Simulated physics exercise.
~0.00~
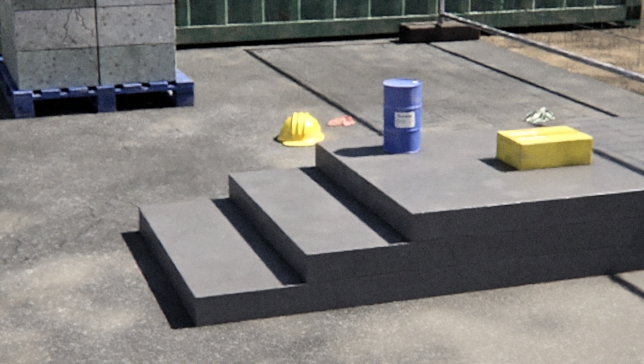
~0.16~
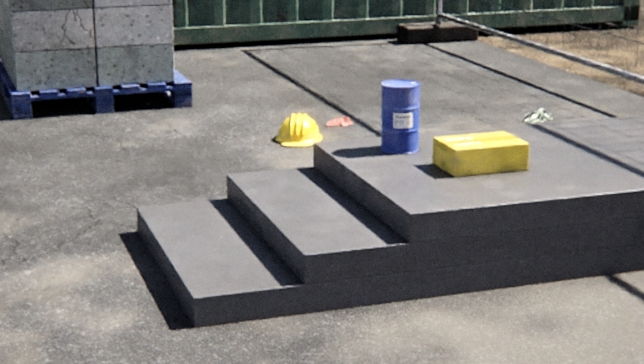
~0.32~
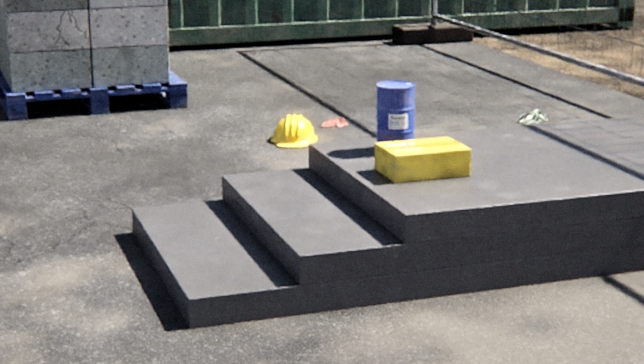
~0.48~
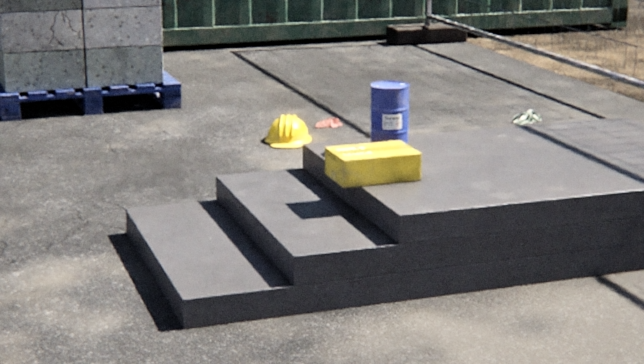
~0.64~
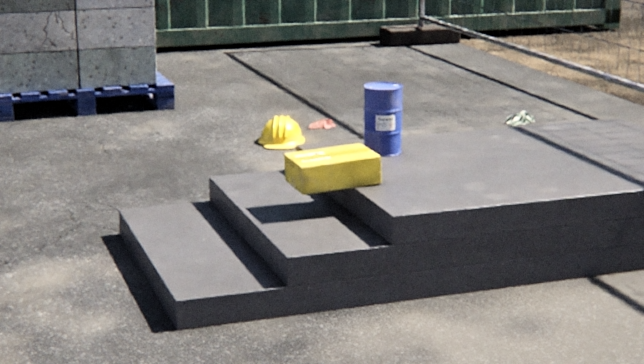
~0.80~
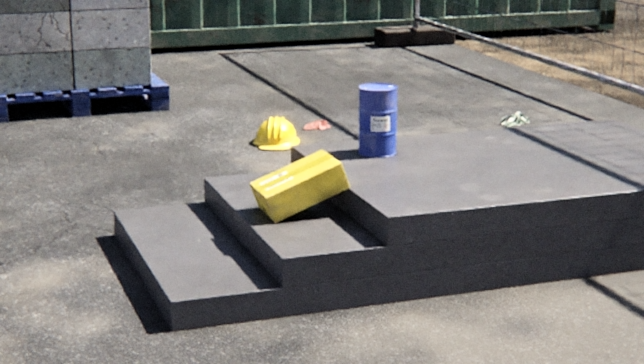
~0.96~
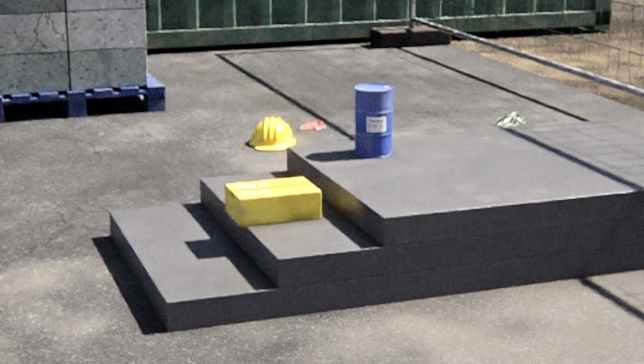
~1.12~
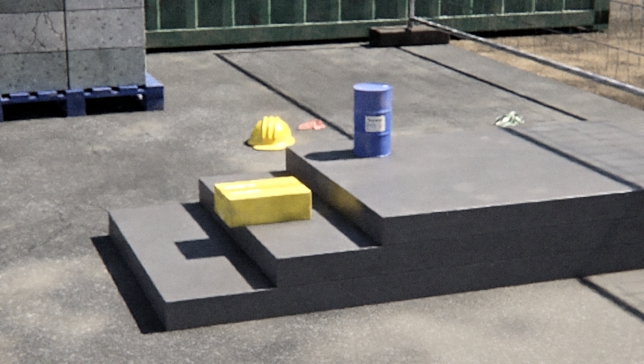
Paved yard with dark steps, a yellow box sliding left past a blue drum, tipping over the top edge and settling on the middle step.
